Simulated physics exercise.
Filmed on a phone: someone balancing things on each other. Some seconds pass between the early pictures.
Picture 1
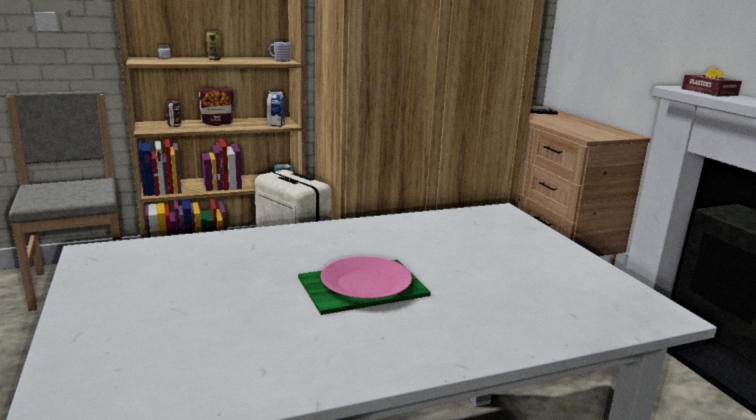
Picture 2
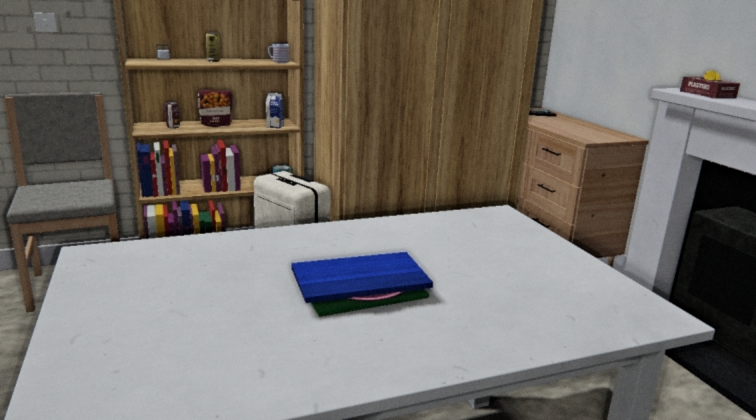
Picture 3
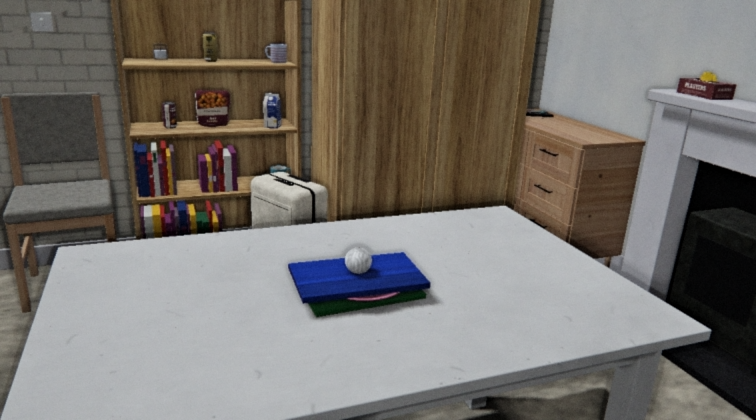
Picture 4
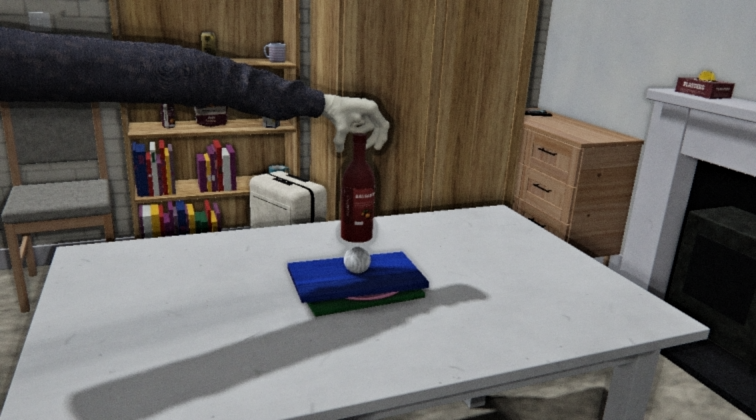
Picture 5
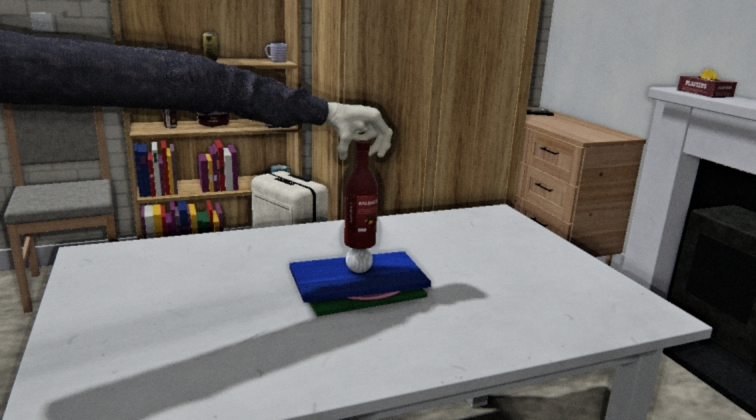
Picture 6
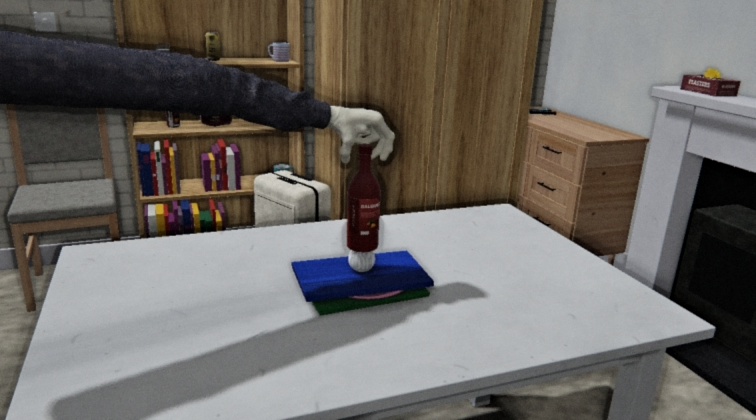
At the start, a pink plate sits on a green board on a white table. A blue book-like slab then appears on top, followed by a small white ball-like object. A gloved hand reaches in from the left holding a red bottle upright, lowers it slightly onto the white object, and keeps gripping its neck.
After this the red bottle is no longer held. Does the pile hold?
In the end the pile comes apart.
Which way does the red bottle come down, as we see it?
It goes to the right.
Then, 0.80 s later than the last frame, red bottle now fallen.
Then, 1.00 s later than the last frame, things are still on the move.
Then, 1.50 s later than the last frame, nothing new.
When it is over, fallen, red bottle; the other 4 as before. End places, in pixels of the last picture, red bottle near (474, 269). The pile gives way.
